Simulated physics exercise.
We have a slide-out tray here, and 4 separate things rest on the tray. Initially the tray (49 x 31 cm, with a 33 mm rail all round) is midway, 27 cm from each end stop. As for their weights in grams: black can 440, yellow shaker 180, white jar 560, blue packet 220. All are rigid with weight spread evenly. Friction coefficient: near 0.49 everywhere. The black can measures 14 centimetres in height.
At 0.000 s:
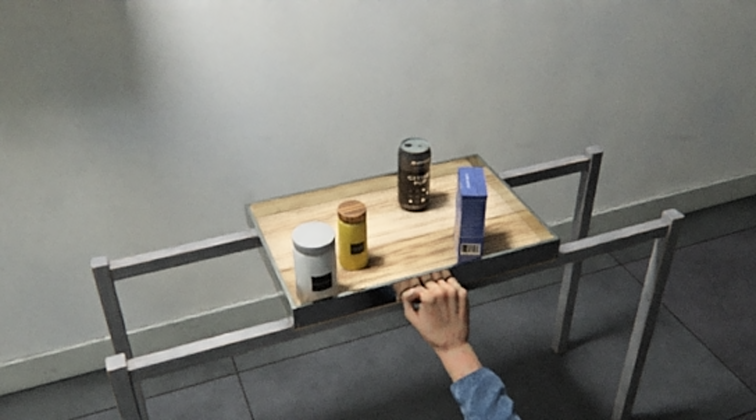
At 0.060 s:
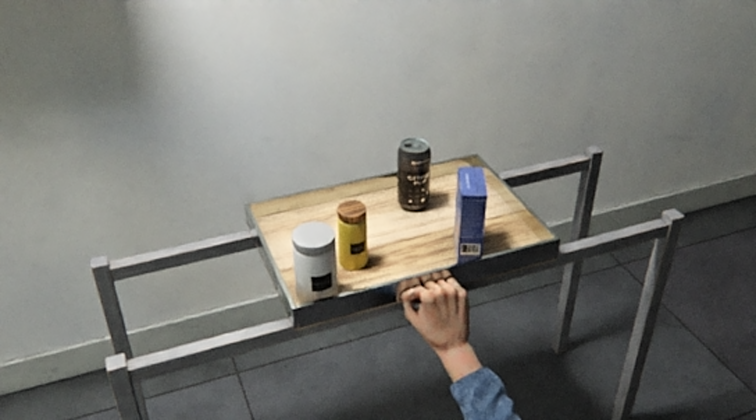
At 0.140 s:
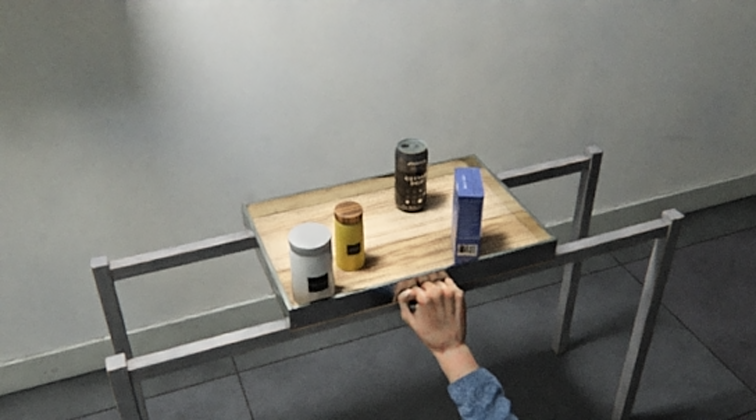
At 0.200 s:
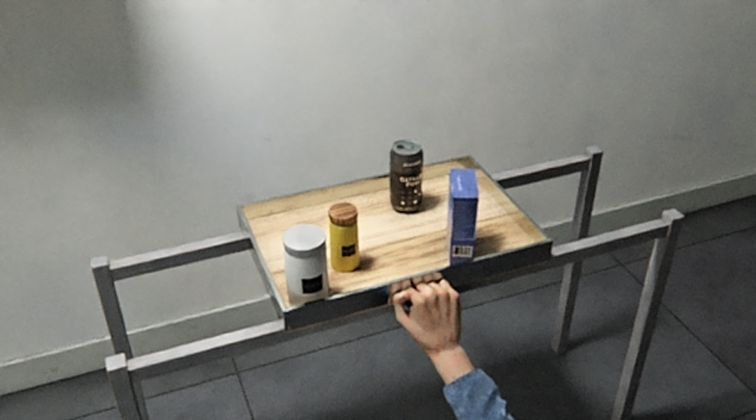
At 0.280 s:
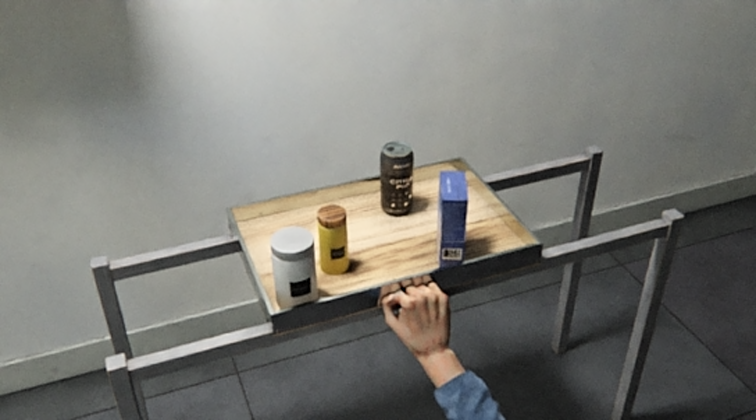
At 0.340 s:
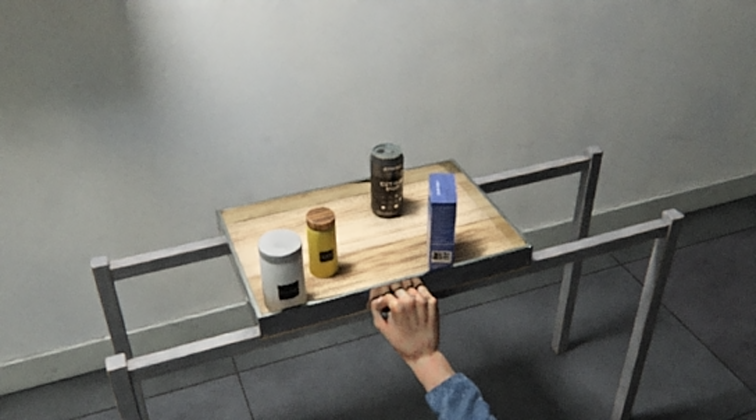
A wooden tray on a gray metal frame sits still at first, a hand gripping its front edge, then slides slowly left as the hand moves with it. The white jar, yellow shaker, black can and blue packet ride along upright, keeping their places on the tray as it shifts a short distance.
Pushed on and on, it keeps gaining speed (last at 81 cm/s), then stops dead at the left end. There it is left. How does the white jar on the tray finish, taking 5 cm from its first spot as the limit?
The white jar stays inside the limit.
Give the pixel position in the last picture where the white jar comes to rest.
Near (146, 307).
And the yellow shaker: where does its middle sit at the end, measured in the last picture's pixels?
Look near (149, 242) and you'll find it.
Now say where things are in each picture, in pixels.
Tray midway; white jar (316, 265); black can (414, 175), in the first frame.
Tray midway; blue packet (470, 215); black can (414, 175), in the second frame.
Tray has slid 1 cm left; yellow shaker (349, 236); blue packet (467, 216), in the third frame.
Tray has slid 2 cm left; black can (406, 177); yellow shaker (344, 237), in the fourth frame.
Tray has slid 4 cm left; blue packet (452, 220); black can (397, 179), in the fifth frame.
Tray has slid 6 cm left; white jar (283, 273); yellow shaker (322, 243), in the sixth frame.
After 0.74 s, tray has slid 27 cm left; white jar 7° off upright near (139, 306); blue packet 4° off upright; yellow shaker moved 3 cm.
After 0.94 s, tray has slid 27 cm left; white jar 6° off upright near (149, 303); blue packet 67° off upright; yellow shaker 46° off upright.
After 1.04 s, tray has slid 27 cm left; white jar 3° off upright near (147, 304); blue packet on its side; yellow shaker 69° off upright.
After 1.54 s, tray has slid 27 cm left; blue packet on its side; yellow shaker 73° off upright; black can moved 4 cm.
In the end (2.4 s), toppled on the tray, yellow shaker and blue packet; the other 2 under 5 cm from the start. In the last view, white jar near (146, 307).
